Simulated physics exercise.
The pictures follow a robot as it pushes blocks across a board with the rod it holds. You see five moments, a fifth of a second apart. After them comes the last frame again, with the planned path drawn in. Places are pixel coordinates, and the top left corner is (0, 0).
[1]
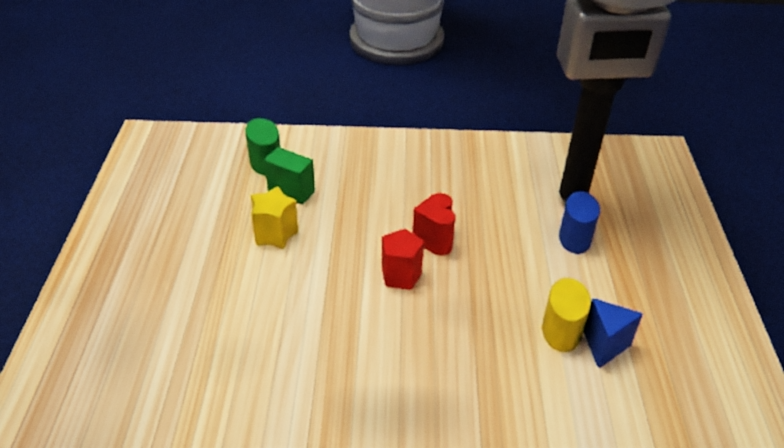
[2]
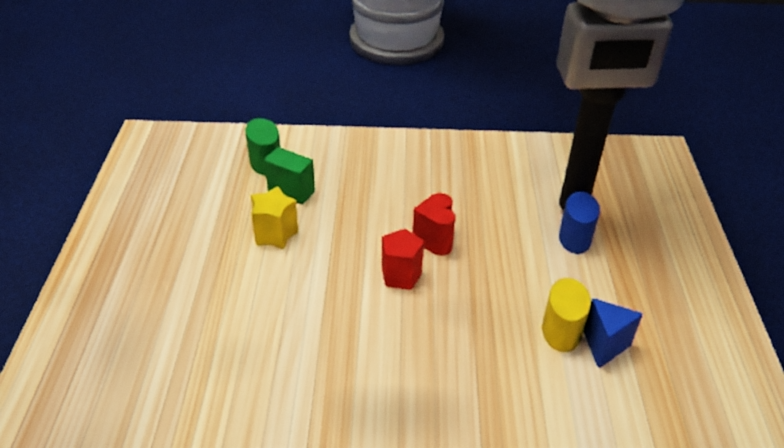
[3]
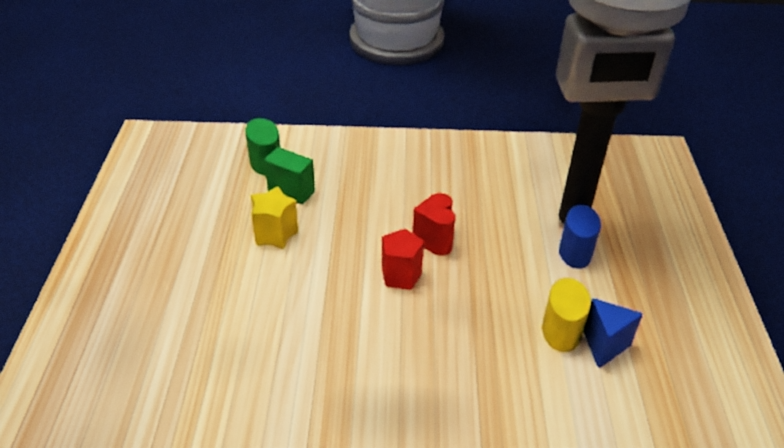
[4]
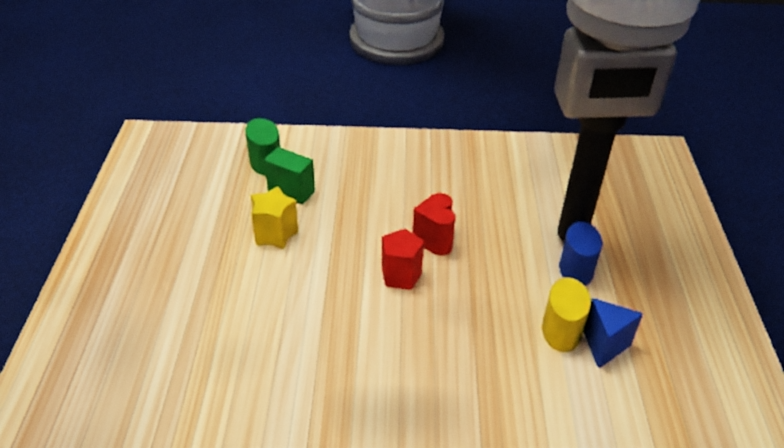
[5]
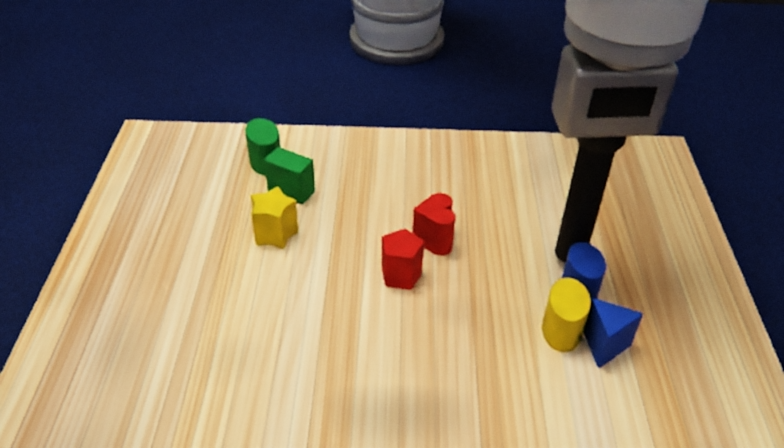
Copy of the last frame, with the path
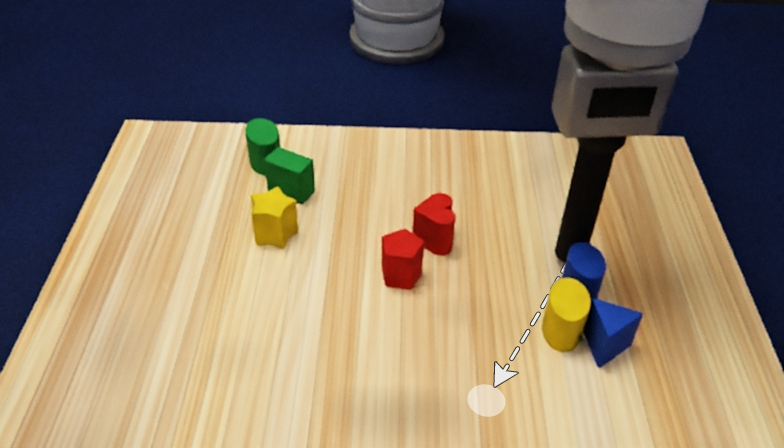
On a wooden table, a robot arm's black rod pushes the blue cylinder toward the viewer.
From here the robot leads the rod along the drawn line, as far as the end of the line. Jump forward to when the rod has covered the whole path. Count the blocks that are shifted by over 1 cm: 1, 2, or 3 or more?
When the path ends, I think you'll find two blocks out of place by more than 1 cm.
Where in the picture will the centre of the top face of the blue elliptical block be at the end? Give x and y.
Its top middle will sit at (597, 282).
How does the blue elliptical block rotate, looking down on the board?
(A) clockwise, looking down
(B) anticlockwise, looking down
B
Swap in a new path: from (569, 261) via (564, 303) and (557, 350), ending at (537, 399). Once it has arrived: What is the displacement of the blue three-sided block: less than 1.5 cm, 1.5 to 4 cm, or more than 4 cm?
I'd go with under 1.5 cm for this block.
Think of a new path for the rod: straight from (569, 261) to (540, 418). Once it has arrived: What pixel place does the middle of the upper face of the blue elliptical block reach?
The middle of the upper face of the blue elliptical block will lie at about (613, 294) in the picture.
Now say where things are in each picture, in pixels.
Rod's lower end at (573, 195); yellow elliptical block at (570, 298); blue elliptical block at (583, 206); blue three-sided block at (615, 315), in the first frame.
Rod at (573, 205); blocks still, in the second frame.
Rod at (573, 218); blue elliptical block at (584, 220), in the third frame.
Rod at (572, 234); blue elliptical block at (585, 238), in the fourth frame.
Rod at (570, 254); yellow elliptical block at (570, 298); blue elliptical block at (587, 259); blue three-sided block at (615, 315), in the fifth frame.
Drawn move, straight from (569, 261) to (486, 400).
The first path, step by step. One third of the way, rod at (546, 297); yellow elliptical block at (568, 308), turned 20° clockwise; blue elliptical block at (597, 282), turned 70° anticlockwise.
Two thirds of the way, rod at (519, 342); yellow elliptical block at (573, 315), turned 15° clockwise; blue elliptical block at (597, 282), turned 70° anticlockwise.
At the end, rod at (488, 393); yellow elliptical block at (573, 315), turned 15° clockwise; blue elliptical block at (597, 282), turned 70° anticlockwise; blue three-sided block still.
